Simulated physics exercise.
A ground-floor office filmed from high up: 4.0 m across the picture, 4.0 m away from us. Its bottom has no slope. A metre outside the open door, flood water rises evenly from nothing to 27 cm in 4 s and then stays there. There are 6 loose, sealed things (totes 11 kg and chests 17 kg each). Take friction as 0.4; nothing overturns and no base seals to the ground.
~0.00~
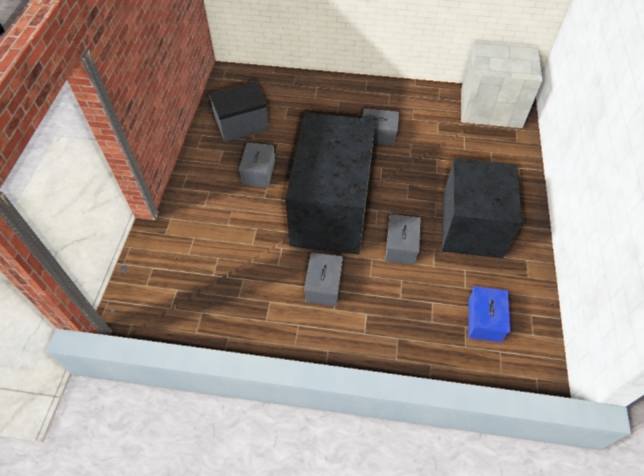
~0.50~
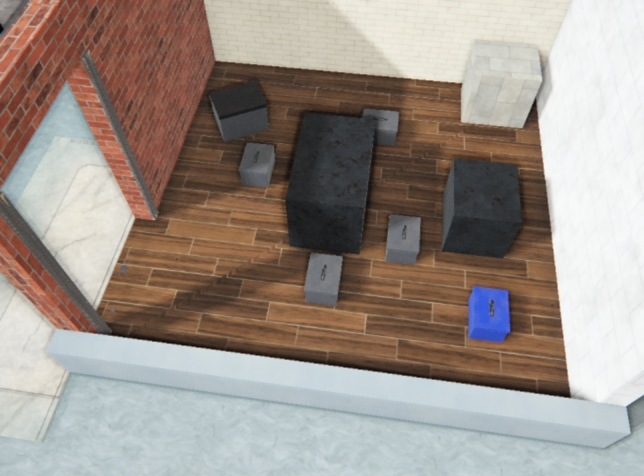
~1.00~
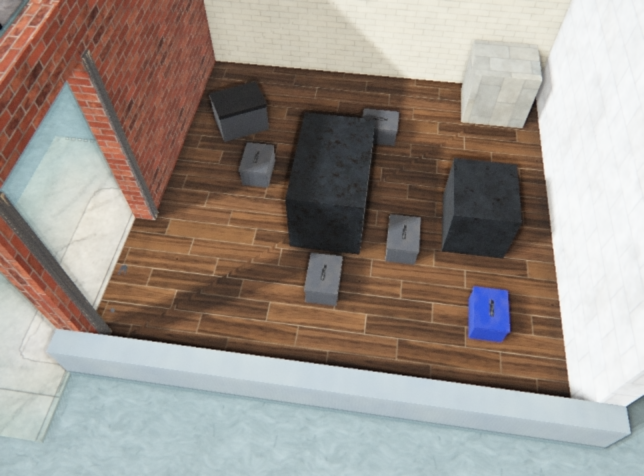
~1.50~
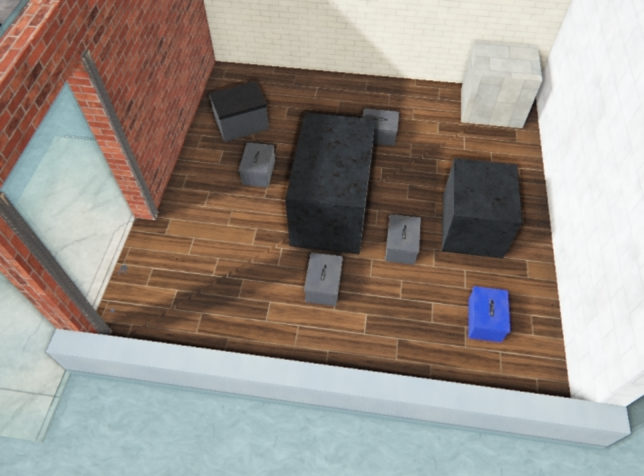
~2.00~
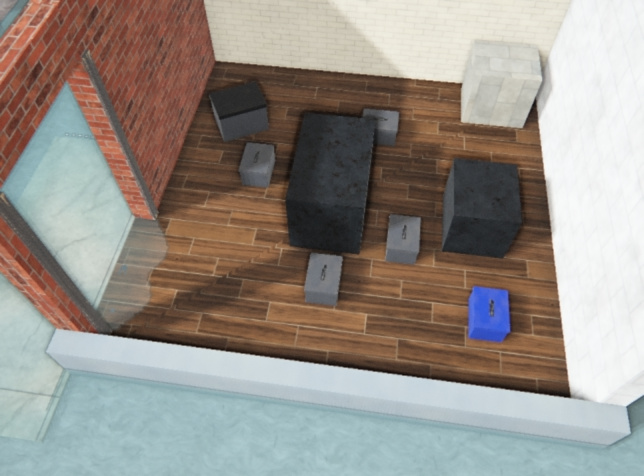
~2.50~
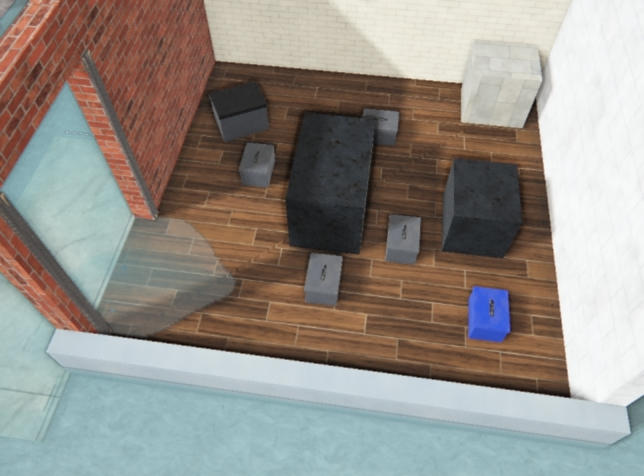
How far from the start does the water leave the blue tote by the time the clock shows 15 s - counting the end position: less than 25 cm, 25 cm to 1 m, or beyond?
Blue tote travels far.
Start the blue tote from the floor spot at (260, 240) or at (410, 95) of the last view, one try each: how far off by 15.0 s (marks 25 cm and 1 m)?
In that order: It ends far away; it gets carried off.
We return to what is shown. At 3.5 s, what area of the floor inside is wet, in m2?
About 3.5 m2.
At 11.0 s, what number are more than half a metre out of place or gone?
By then 4.
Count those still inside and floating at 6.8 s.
2 of them.
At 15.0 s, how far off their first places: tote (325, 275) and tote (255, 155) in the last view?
In that order: 200 cm, 30 cm.
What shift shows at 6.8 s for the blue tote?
About 80 cm.
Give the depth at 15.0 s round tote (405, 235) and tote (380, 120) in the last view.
About 15 and 16 cm.
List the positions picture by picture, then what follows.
In the first frame, the blue tote at (491, 308) rests on the ground; 0.0 m2 under water; 0 of 6 have shifted.
In the second frame, the blue tote at (491, 308) rests on the ground; 0.0 m2 under water; 0 of 6 have shifted.
In the third frame, the blue tote at (491, 308) rests on the ground; water covers 0.0 m2; 0 of 6 have shifted.
In the fourth frame, the blue tote at (491, 308) rests on the ground; water covers 0.0 m2; 0 of 6 have shifted.
In the fifth frame, the blue tote at (491, 308) rests on the ground; water covers 0.2 m2; 0 of 6 have shifted.
In the sixth frame, the blue tote at (491, 308), on the bottom; 0.9 m2 under water; 0 of 6 have shifted.
After 3.5 s the blue tote is near (491, 308), 0.0 m from its start, aground; 0 afloat.
After 6.8 s the blue tote is near (555, 266), 0.7 m from its start, afloat; 2 afloat.
After 11.0 s the blue tote is near (409, 97), 2.7 m from its start, afloat; 5 afloat.
After 15.0 s the blue tote is near (196, 193), 3.0 m from its start, afloat; 6 afloat.
